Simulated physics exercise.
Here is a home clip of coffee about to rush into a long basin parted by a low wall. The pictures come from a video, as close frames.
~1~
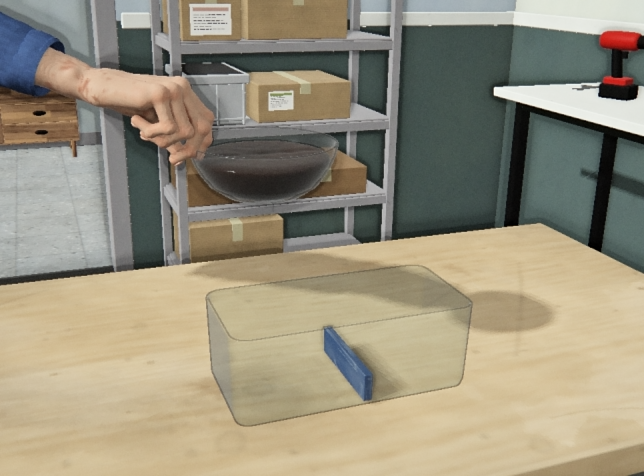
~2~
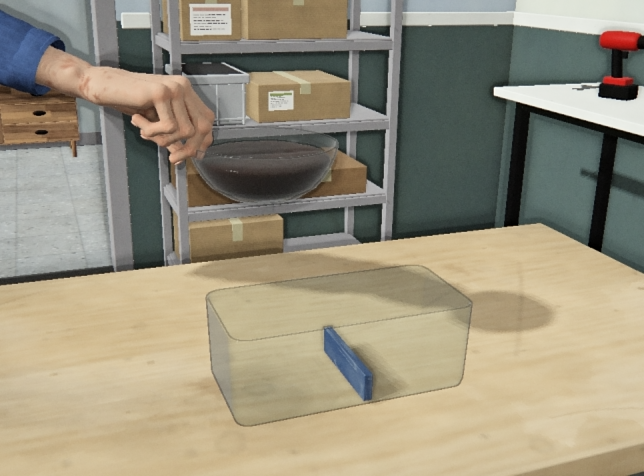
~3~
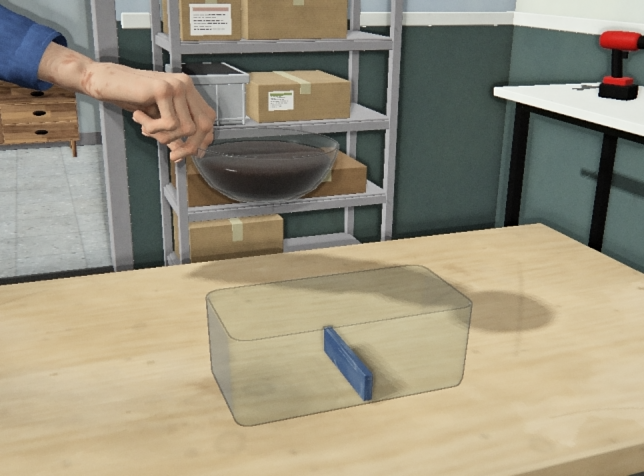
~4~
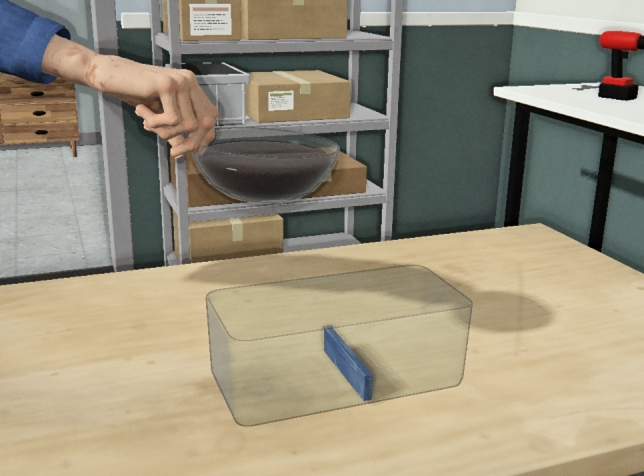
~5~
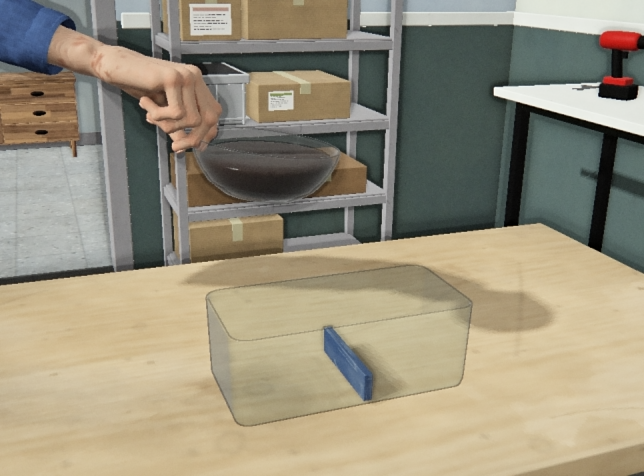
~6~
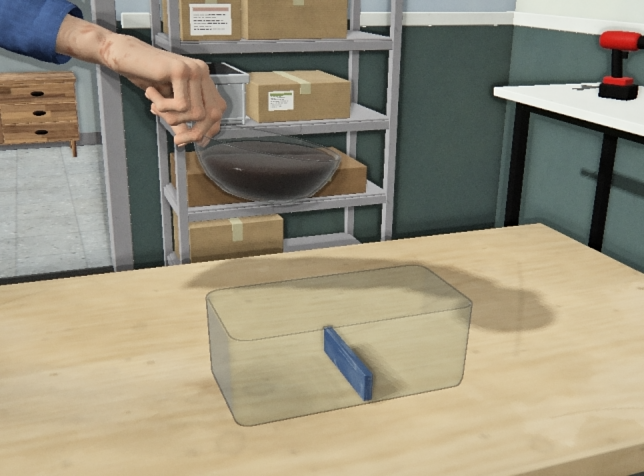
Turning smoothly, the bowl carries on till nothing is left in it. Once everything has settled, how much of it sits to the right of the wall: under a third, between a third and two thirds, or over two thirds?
I expect the share right of the wall to be beyond two thirds.
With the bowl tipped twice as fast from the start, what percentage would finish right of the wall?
About 55 %.
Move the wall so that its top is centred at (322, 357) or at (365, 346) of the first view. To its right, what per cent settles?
In order, near 85 and 60 in a hundred.
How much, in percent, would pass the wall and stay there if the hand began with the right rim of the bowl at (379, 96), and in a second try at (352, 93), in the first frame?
In order: Close to 75 and 80 percent.
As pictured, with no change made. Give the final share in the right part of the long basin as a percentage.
Some 75 parts in a hundred.
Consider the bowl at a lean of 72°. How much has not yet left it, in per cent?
Still holding around 25 %, give or take.
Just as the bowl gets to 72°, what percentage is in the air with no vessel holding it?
Near 50 parts in a hundred.
A moment on, the bowl is tipped part way and 24 per cent is still to pour, 1 is left of the wall and 26 right of it.
Next, the bowl is tipped right over and 0 per cent is still to pour, 23 is left of the wall and 75 right of it.
Then the bowl is tipped right over and 0 per cent is still to pour, 24 is left of the wall and 75 right of it.
Later the bowl is tipped right over and 0 per cent is still to pour, 24 is left of the wall and 75 right of it.
In the end 24 per cent lies left of the wall, 75 right of it and 1 outside.
